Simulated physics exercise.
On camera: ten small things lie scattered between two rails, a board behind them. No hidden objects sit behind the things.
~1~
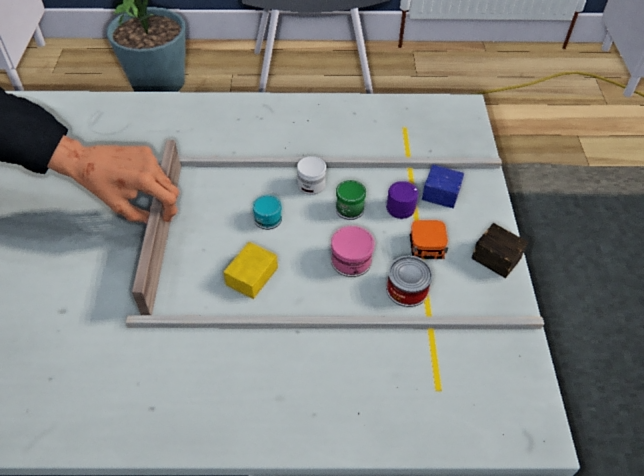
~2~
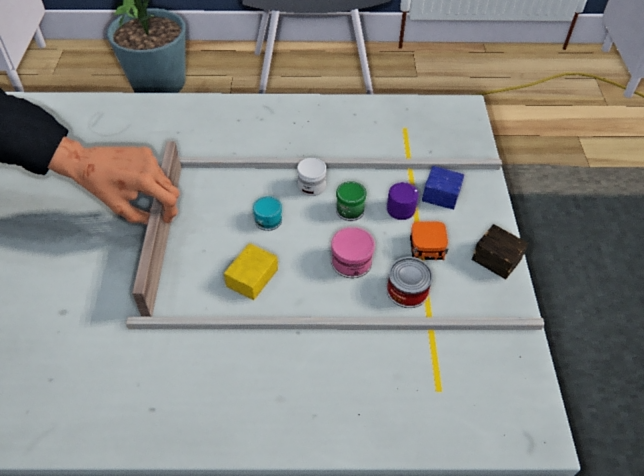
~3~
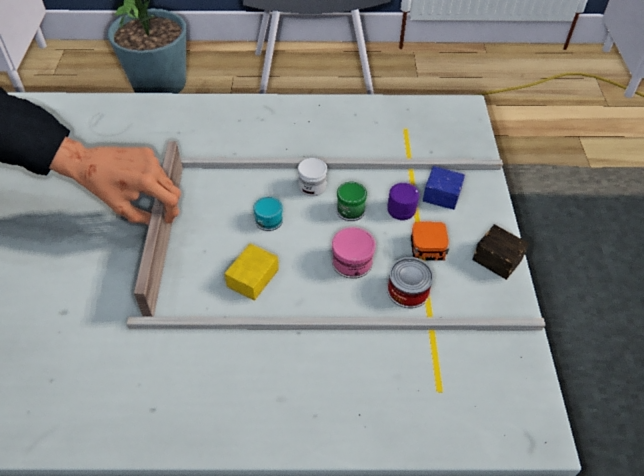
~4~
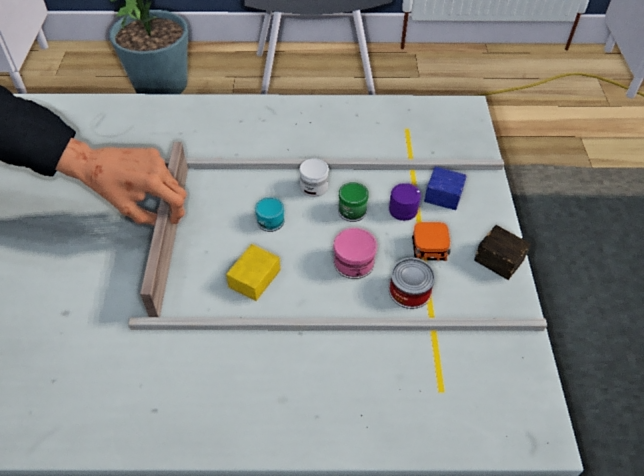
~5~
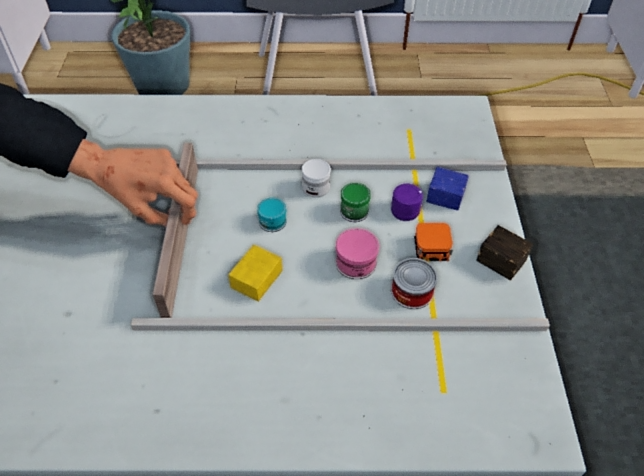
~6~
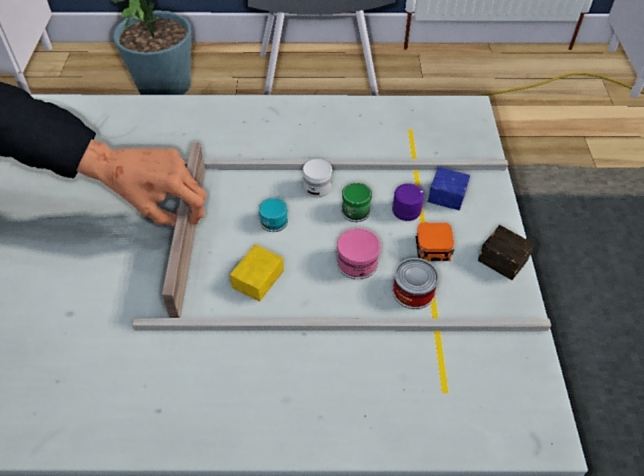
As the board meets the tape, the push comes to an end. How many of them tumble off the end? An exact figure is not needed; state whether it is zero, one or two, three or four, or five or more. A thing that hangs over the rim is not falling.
The number falling off is zero.
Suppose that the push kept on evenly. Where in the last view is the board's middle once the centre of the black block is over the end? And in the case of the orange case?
Middle: Roughly (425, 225); roughly (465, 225).
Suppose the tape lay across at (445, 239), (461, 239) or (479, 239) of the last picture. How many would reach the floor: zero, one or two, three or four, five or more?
Spot one gives one or two, spot two one or two, spot three three or four.
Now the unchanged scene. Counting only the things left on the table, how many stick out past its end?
In total, 1 of them.
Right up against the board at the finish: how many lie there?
The count in contact is 4.
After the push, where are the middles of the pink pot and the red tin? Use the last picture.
They finish at roughly (484, 253) and (485, 297) respectively.
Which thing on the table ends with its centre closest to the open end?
The black block.
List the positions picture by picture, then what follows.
Black block (499, 250); blue block (443, 186); orange case (428, 240); board (160, 222); tape (419, 237), in the first picture.
Blue block (443, 188); pink pot (352, 253), in the second picture.
Orange case (429, 242); board (161, 223), in the third picture.
Black block (502, 252); turquoise tin (270, 214), in the fourth picture.
Blue block (447, 189); purple lid (407, 202), in the fifth picture.
Black block (506, 252); blue block (449, 189); orange case (434, 242); board (186, 225); tape (425, 239), in the sixth picture.
Soon after, none off yet; black block at rest near (506, 252); blue block at rest near (449, 189); orange case at rest near (434, 242).
After that, none off yet; black block at rest near (506, 252); blue block at rest near (449, 189); orange case moving near (443, 240).
In the end, the number that fall off is zero.
